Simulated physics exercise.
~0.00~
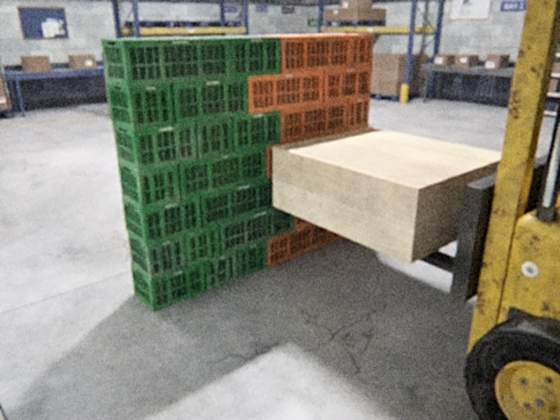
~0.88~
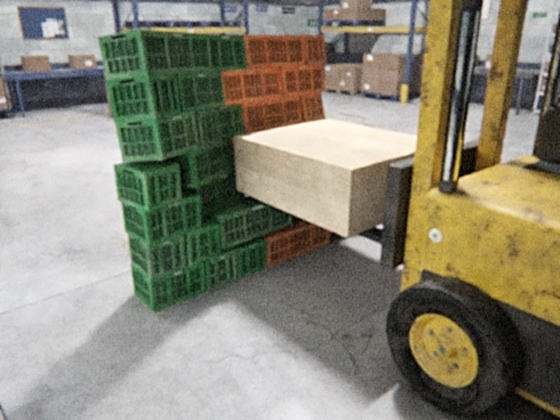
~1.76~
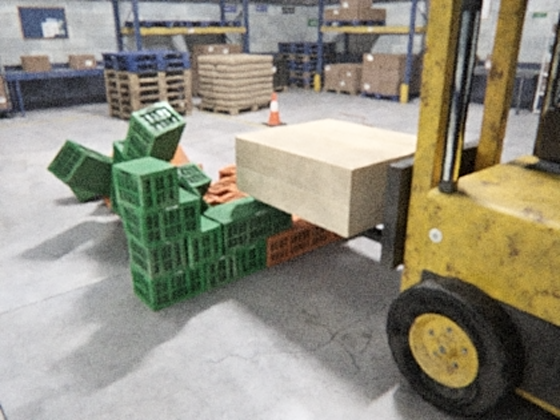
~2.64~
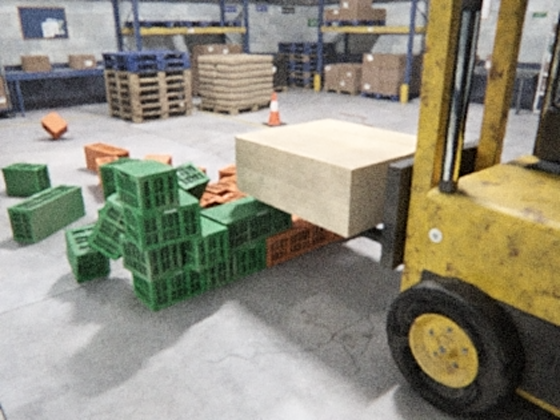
On a grey warehouse floor, seen by a still camera from slightly above, a wall of plastic crates stands with green ones on the left and orange ones on the right. Shelving, pallets and boxes line the background. From the right, a worn yellow forklift moves left, carrying a pale, box-shaped load on its raised forks, and pushes it into the wall. The upper rows shift and lean back, then topple behind the wall while the forklift stays put. Crates tumble and scatter to the left and rear, leaving a low, jagged green stack with most orange crates down.
